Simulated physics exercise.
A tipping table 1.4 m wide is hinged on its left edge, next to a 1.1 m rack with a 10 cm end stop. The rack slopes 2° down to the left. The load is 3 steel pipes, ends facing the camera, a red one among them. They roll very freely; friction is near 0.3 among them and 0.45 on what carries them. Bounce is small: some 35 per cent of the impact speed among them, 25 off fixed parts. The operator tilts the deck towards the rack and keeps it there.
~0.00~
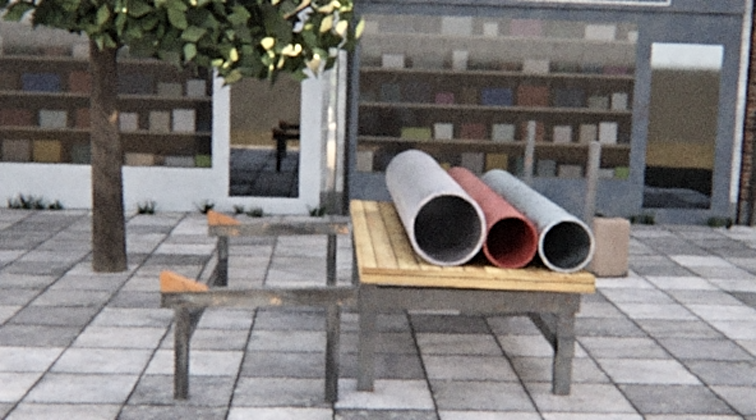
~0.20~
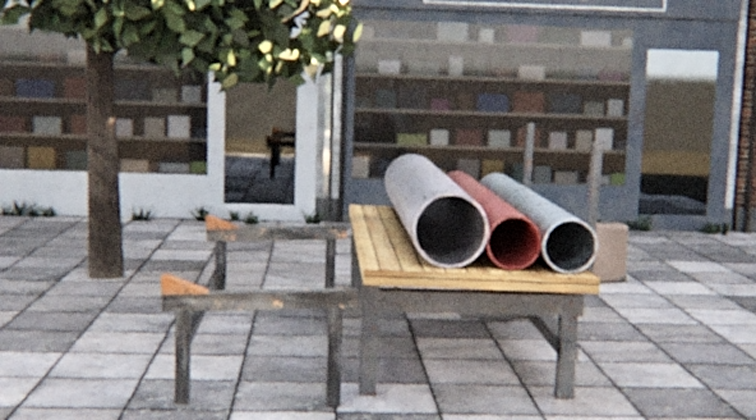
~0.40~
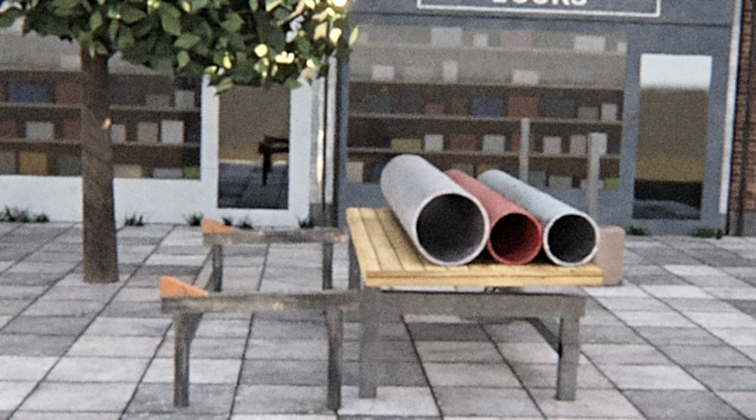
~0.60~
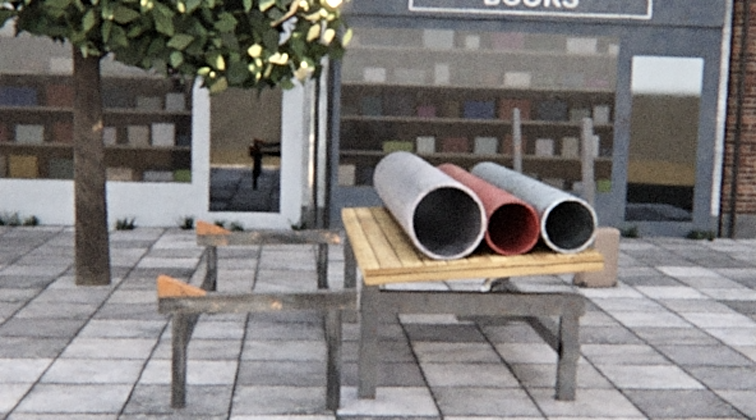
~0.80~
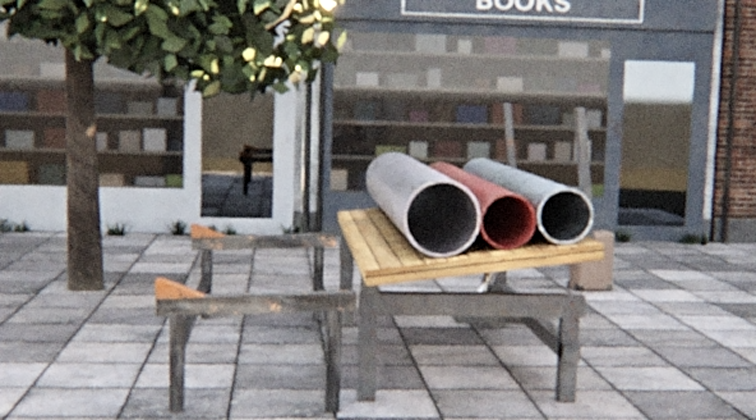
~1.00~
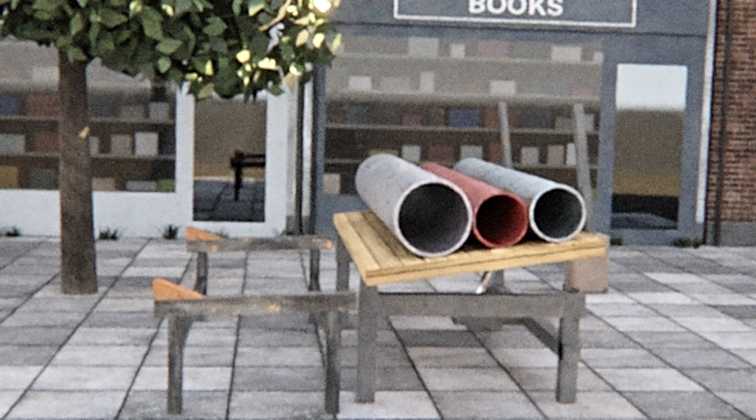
Outside a bookshop, a wooden deck carrying three pipes, the middle one red, tilts slightly left towards an empty rack.
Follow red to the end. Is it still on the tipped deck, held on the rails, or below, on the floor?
The red pipe comes to rest held on the rails.
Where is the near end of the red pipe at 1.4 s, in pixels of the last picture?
At about (471, 224).
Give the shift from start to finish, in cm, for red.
Red 170.
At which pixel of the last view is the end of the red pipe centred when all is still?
Near (206, 269).
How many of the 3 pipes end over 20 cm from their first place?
3 of them.
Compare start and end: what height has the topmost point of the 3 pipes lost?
About 30 cm.
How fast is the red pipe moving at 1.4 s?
About 0.6 m/s.
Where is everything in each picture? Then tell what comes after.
Red (512, 243); deck tilted 1° back; stop top at (163, 276), in the first frame.
Red (515, 244); deck tilted 1° back, in the second frame.
Red (516, 239); deck tilted 1° to the rack, in the third frame.
Red (514, 229); deck tilted 5° to the rack, in the fourth frame.
Red (509, 222); deck tilted 7° to the rack, in the fifth frame.
Red (502, 221); deck tilted 8° to the rack, in the sixth frame.
By 1.4 s, red is on the deck, 65 cm from the hinge, rolling left; 0 lost over the end.
By 1.8 s, red is on the deck, 35 cm from the hinge, rolling left; 0 lost over the end.
By 2.3 s, red is in the air, 100 cm from the rack's far end, rolling left; 0 lost over the end.
Finally (8.7 s), red is on the rack, 30 cm from the rack's far end; 1 lost over the end.
